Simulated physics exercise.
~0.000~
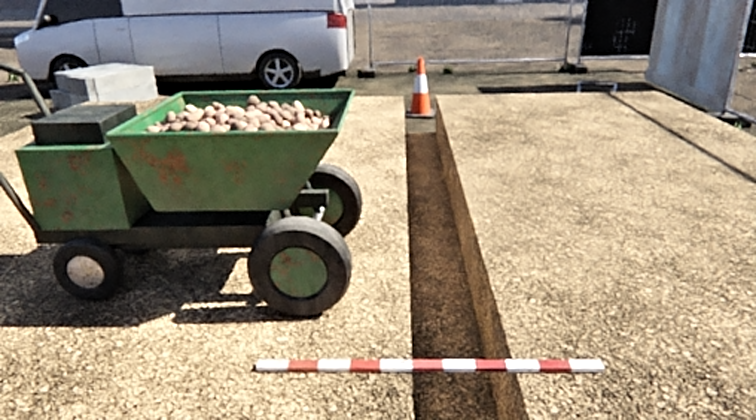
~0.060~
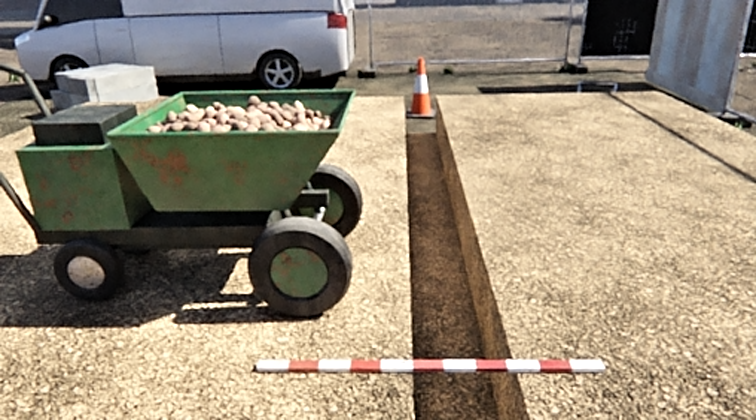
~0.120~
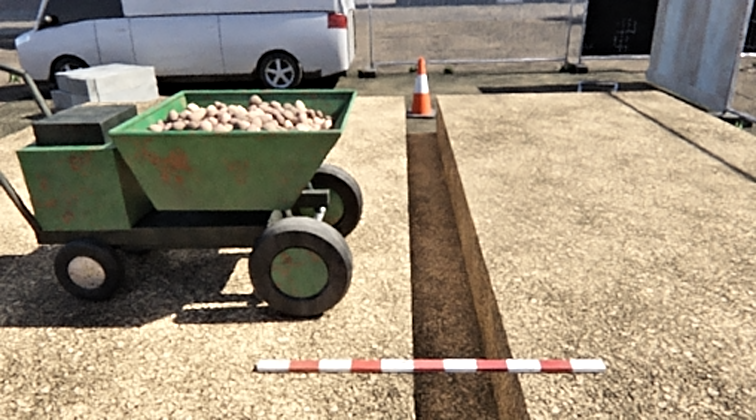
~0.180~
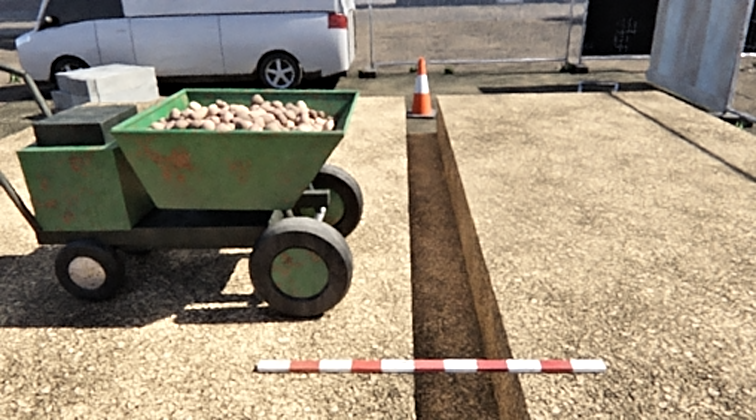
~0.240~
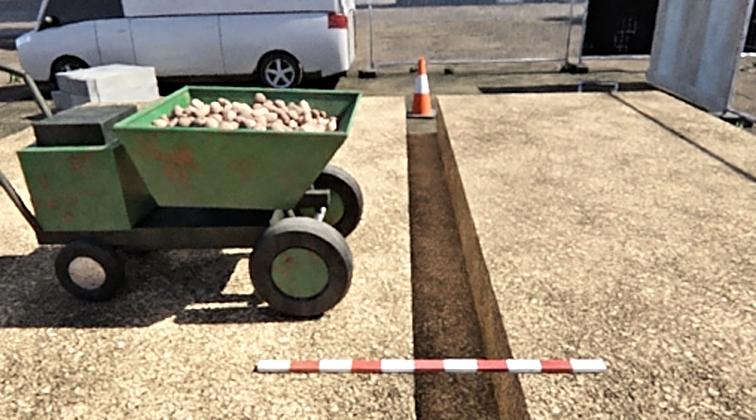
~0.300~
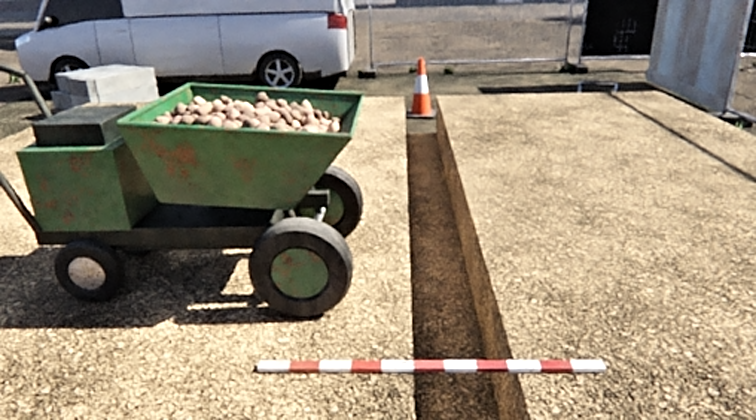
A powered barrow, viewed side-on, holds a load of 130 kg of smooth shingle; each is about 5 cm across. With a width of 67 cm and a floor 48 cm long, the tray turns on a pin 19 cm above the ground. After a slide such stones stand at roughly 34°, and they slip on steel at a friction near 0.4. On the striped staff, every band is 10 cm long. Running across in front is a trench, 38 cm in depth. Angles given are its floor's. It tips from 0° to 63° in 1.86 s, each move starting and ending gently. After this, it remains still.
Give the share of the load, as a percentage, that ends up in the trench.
64 %.
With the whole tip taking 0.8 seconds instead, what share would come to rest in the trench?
Roughly 50 per cent.
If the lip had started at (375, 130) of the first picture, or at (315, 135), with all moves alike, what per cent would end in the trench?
40 and 85 %.
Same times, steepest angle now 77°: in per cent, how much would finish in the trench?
Then about 60 per cent.
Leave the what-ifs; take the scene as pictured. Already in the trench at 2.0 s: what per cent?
I'd put it near 25 per cent.
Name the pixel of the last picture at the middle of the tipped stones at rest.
About (469, 324).
After 1.4 s the floor is at 53°; 99 % in the tray, 1 % in the trench; the foremost stones are at (452, 204).
After 2.0 s the floor is at 63°; 60 % in the tray, 23 % in the trench, 17 % past the trench; the foremost stones are at (572, 256).
After 2.3 s the floor is at 63°; 38 % in the tray, 33 % in the trench, 30 % past the trench; the foremost stones are at (644, 252).
After 4.3 s the floor is at 63°; 6 % in the tray, 64 % in the trench, 30 % past the trench; the foremost stones are at (692, 255).
